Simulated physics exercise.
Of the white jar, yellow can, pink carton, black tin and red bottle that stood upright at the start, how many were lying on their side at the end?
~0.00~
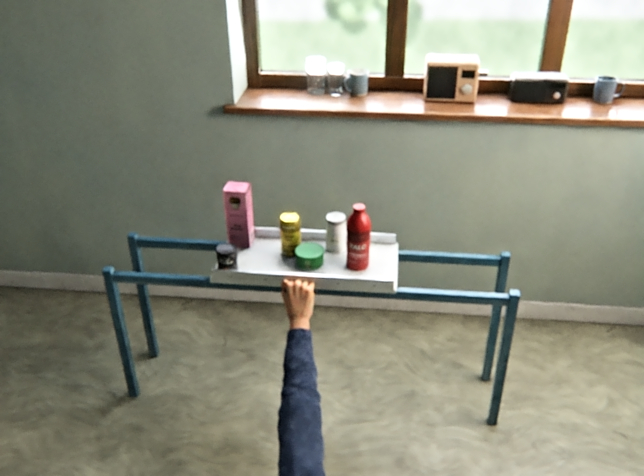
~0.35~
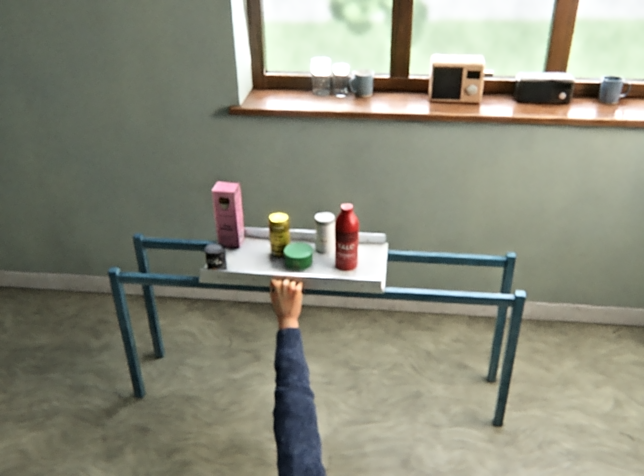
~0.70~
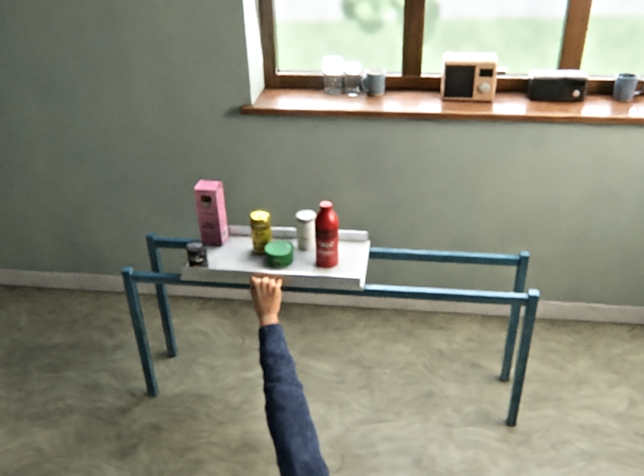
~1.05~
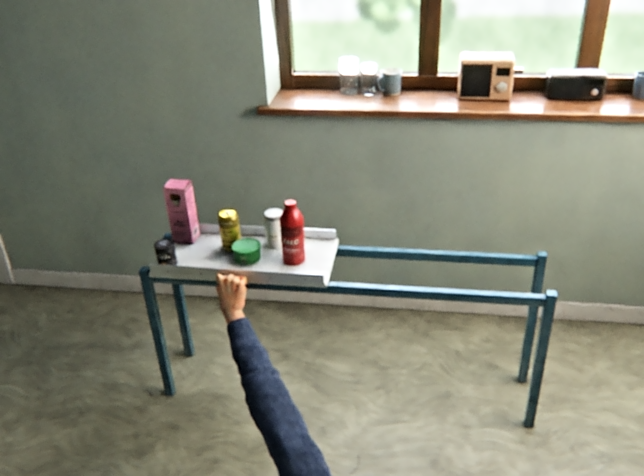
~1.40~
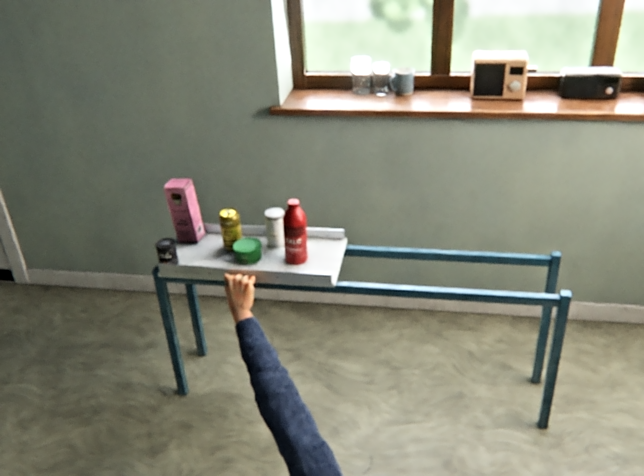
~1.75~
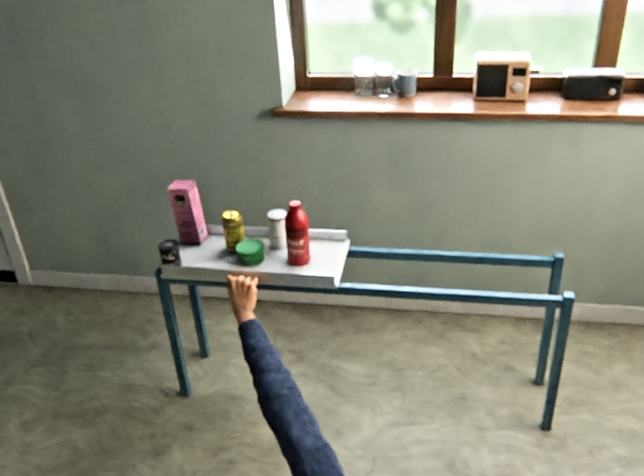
None of them were lying on their side at the end.
